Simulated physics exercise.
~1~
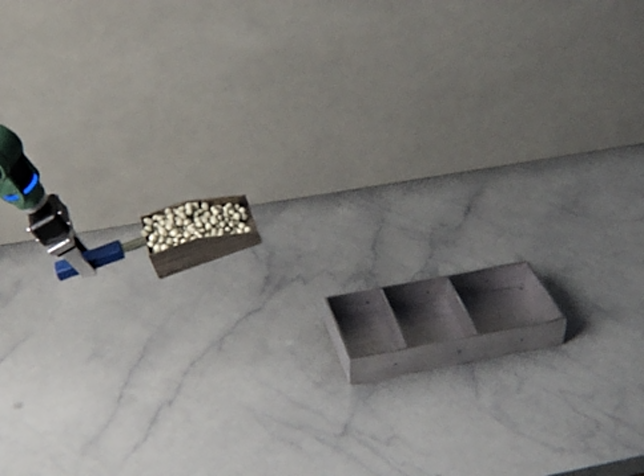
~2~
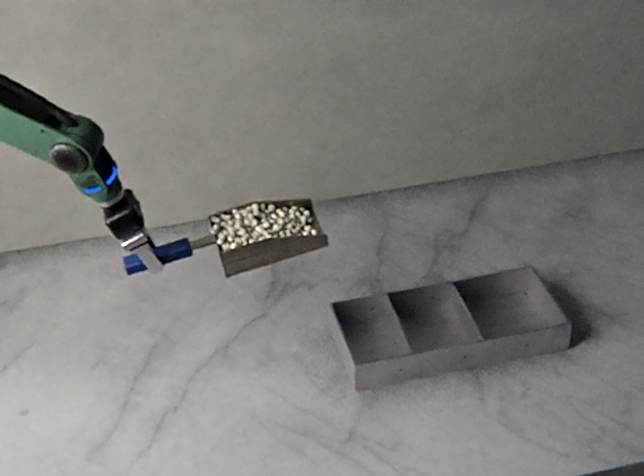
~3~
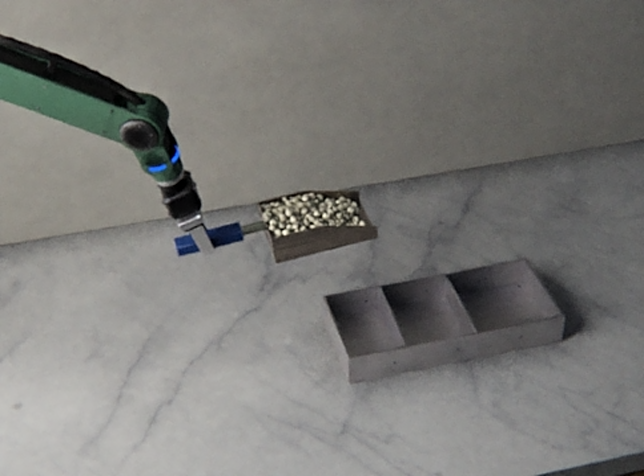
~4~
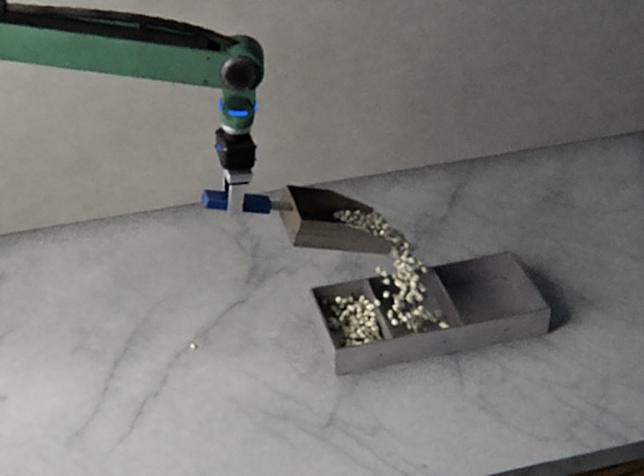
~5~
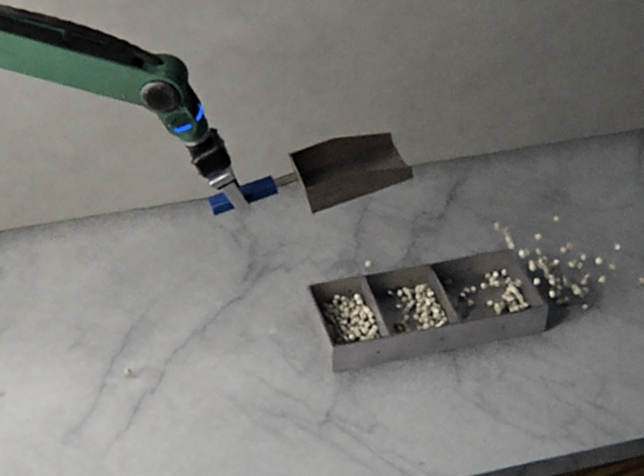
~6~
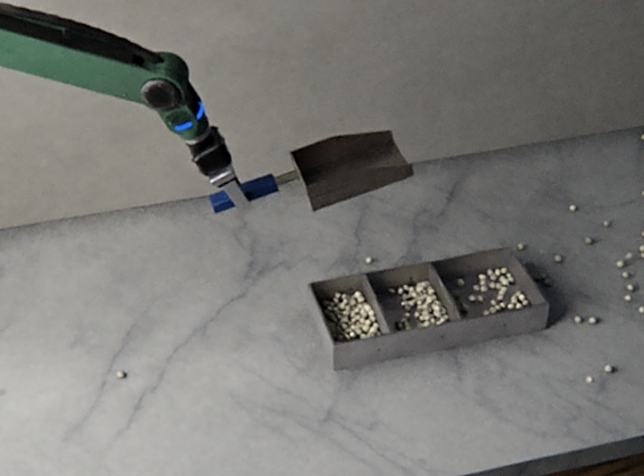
On a grey marble table top, a green robot arm carried a scoop of pale beads to the right and tipped it over a three-part box, filling each part partly, while the rest scattered across the table beyond its right end.
